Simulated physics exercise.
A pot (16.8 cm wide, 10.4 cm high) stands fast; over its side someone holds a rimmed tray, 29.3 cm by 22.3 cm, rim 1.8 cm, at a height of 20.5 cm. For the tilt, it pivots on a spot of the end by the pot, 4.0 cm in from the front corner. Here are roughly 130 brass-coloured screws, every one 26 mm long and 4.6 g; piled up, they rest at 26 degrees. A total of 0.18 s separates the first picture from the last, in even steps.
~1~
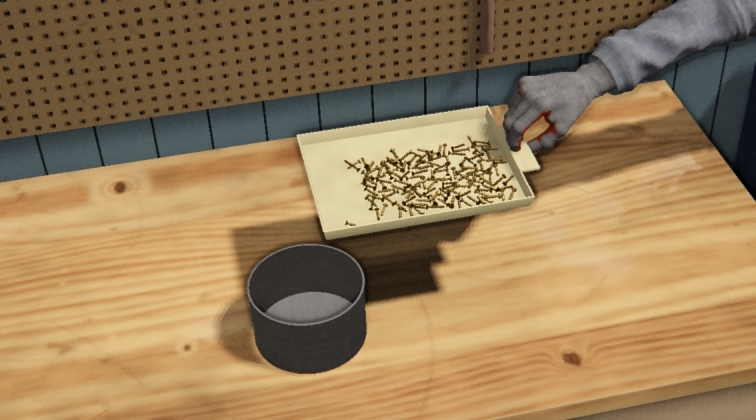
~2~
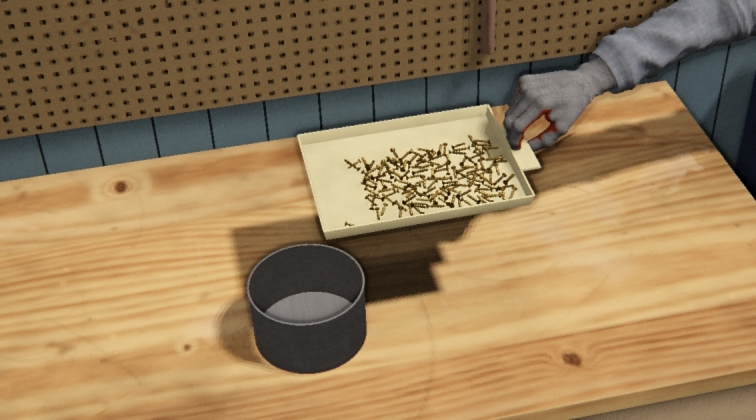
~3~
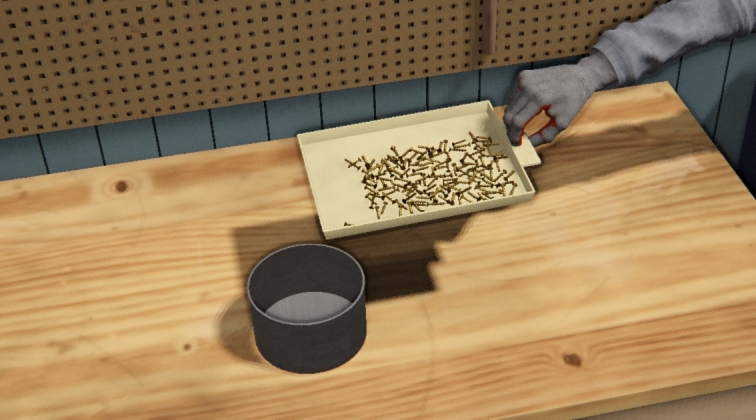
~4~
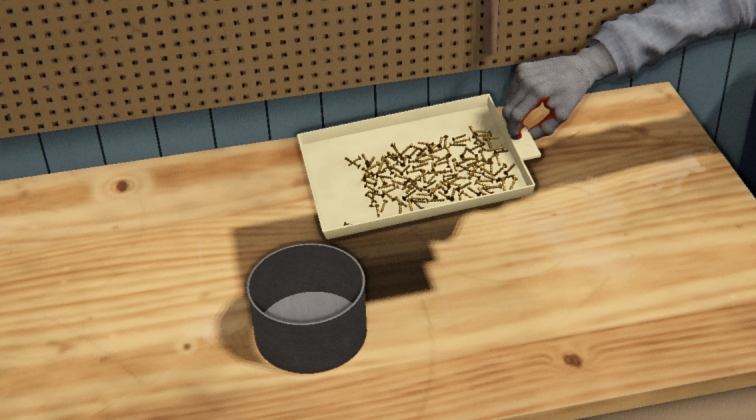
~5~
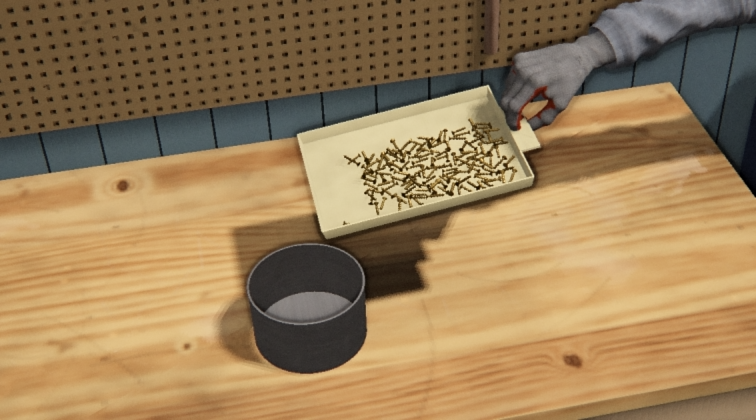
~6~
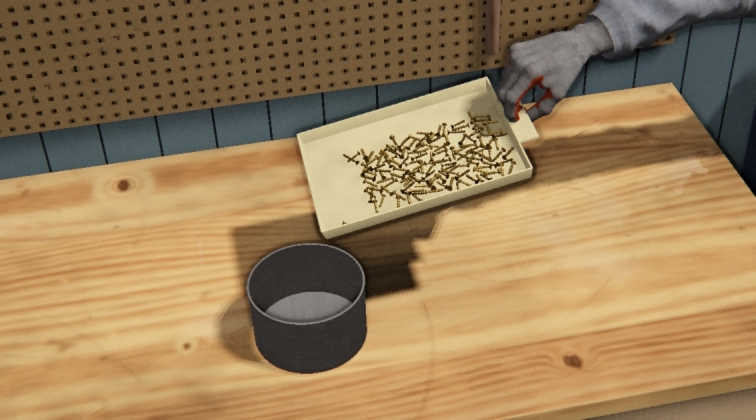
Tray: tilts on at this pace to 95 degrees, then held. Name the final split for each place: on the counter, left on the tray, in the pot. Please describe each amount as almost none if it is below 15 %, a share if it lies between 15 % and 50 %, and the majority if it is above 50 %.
Counter - a share, tray - almost none, pot - the majority.
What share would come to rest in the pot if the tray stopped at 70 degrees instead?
It would land at about 45 percent.
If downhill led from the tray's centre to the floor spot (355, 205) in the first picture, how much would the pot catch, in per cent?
I'd say close to 95 %.
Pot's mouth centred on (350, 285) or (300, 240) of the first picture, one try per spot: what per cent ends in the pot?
About 25 percent the first time and about 65 percent the second.
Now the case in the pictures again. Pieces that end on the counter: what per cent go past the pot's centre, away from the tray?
About 80 per cent.
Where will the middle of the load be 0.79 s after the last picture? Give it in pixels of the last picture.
Around (293, 236).
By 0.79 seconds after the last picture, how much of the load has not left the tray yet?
Of the load, some 40 percent.
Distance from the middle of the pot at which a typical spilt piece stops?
Roughly 16 cm.
Then, 0.48 s after the last picture, tilt 51 degrees; the tray holds 100 %, the pot 0 %.
Then, 0.79 s after the last picture, tilt 78 degrees; the tray holds 40 %, the pot 25 %.
Then, 1.21 s after the last picture, tilt 95 degrees; the tray holds 0 %, the pot 55 %.
In the end, counter 35 %, tray 0 %, pot 65 %.
